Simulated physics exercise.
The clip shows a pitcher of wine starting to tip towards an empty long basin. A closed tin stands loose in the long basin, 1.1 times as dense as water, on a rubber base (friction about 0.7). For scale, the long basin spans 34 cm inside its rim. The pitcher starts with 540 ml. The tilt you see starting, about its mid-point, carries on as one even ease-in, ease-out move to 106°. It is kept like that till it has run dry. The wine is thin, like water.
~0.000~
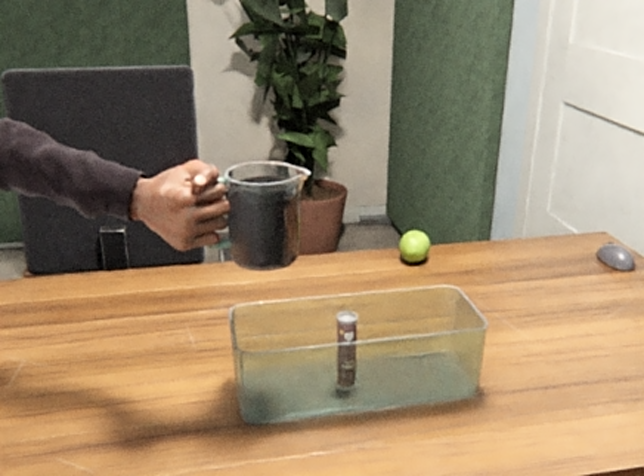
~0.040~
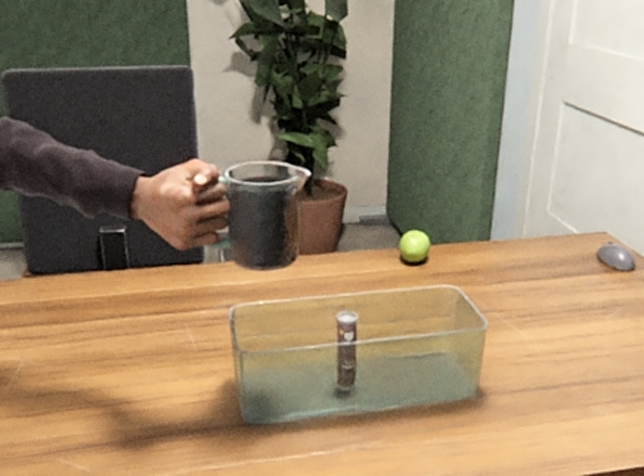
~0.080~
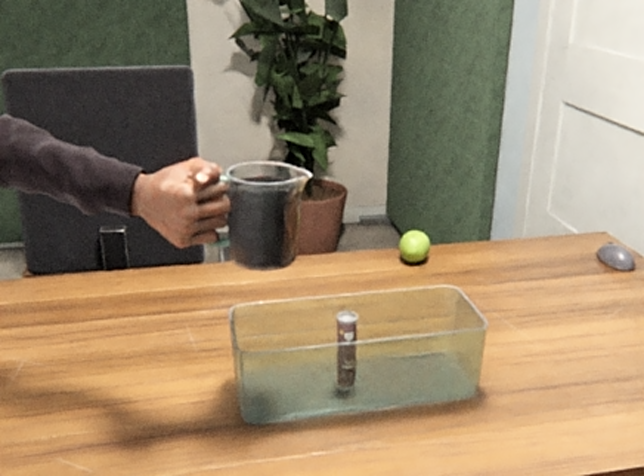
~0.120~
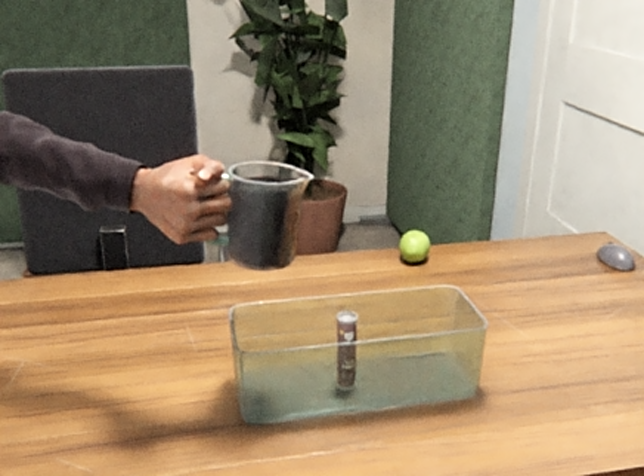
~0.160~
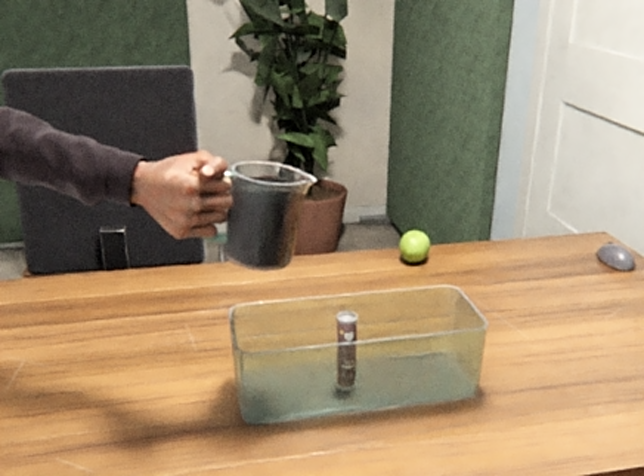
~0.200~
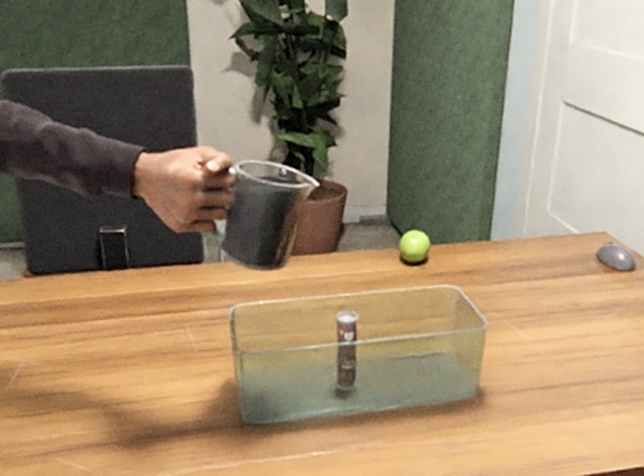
At a wooden table, a hand holding a pitcher of dark liquid slowly tilting it rightward above a clear basin containing a small tin.
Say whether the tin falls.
The tin stays up.
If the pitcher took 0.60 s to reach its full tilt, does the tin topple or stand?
Then it remains upright.
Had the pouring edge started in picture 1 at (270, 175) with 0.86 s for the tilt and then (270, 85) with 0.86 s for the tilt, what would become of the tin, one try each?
First it goes over; then it topples.
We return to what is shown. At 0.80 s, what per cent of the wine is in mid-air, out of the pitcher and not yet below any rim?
About 26 per cent.
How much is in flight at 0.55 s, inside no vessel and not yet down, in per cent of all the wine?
About 18 per cent.
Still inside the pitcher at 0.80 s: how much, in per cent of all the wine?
About 24 per cent.
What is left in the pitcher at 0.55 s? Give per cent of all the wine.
Some 78 per cent.
By 0.55 s the tilt is 75° and 78 per cent is still to pour; the tin stands where it began.
By 0.80 s the tilt is 105° and 25 per cent is still to pour; the tin stands where it began.
By 1.07 s the tilt is 106° and 2 per cent is still to pour; the tin stands where it began.
By 1.36 s the tilt is 106° and 0 per cent is still to pour; the tin stands where it began.
At rest the tin stands where it began.
